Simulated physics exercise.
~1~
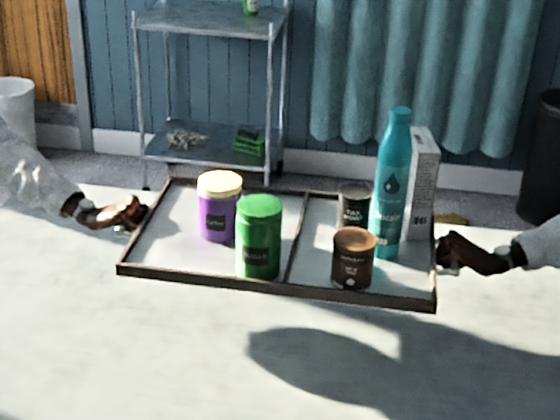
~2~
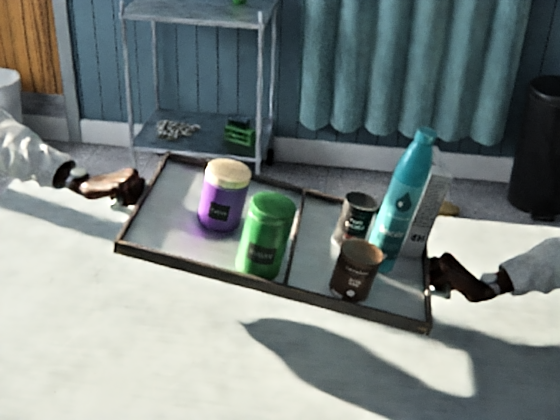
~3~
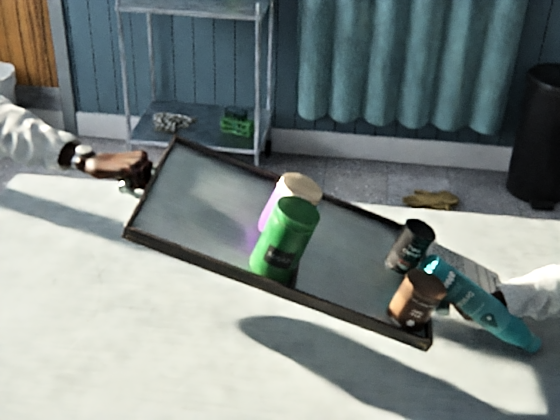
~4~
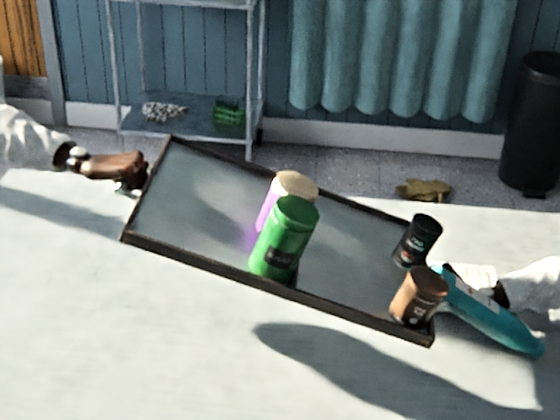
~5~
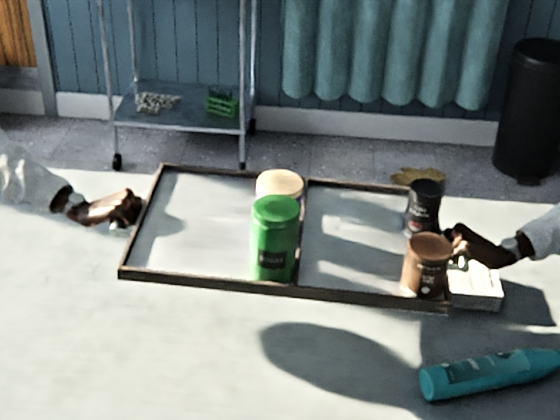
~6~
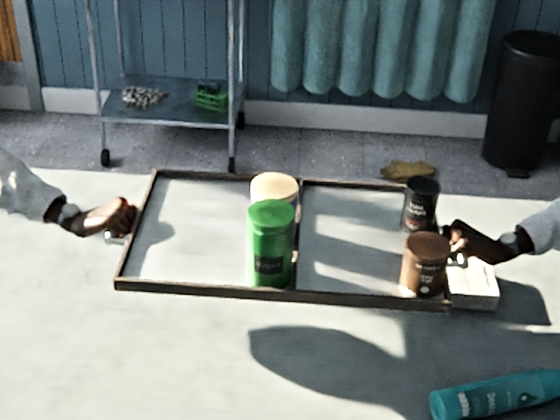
At first, two hands hold a level tray above a pale surface, carrying a purple jar, a green jar, a black tin, a brown tin, a turquoise bottle and a white packet. The tray tips down to the right, and the bottle and packet begin to lean. As it steepens, both topple over the right edge, while the tins and the purple jar slide rightward. The tray then swings back to level, and the bottle drops onto the surface. Finally, the jars and tins stand upright on the tray, with the bottle and packet lying off it at the right.
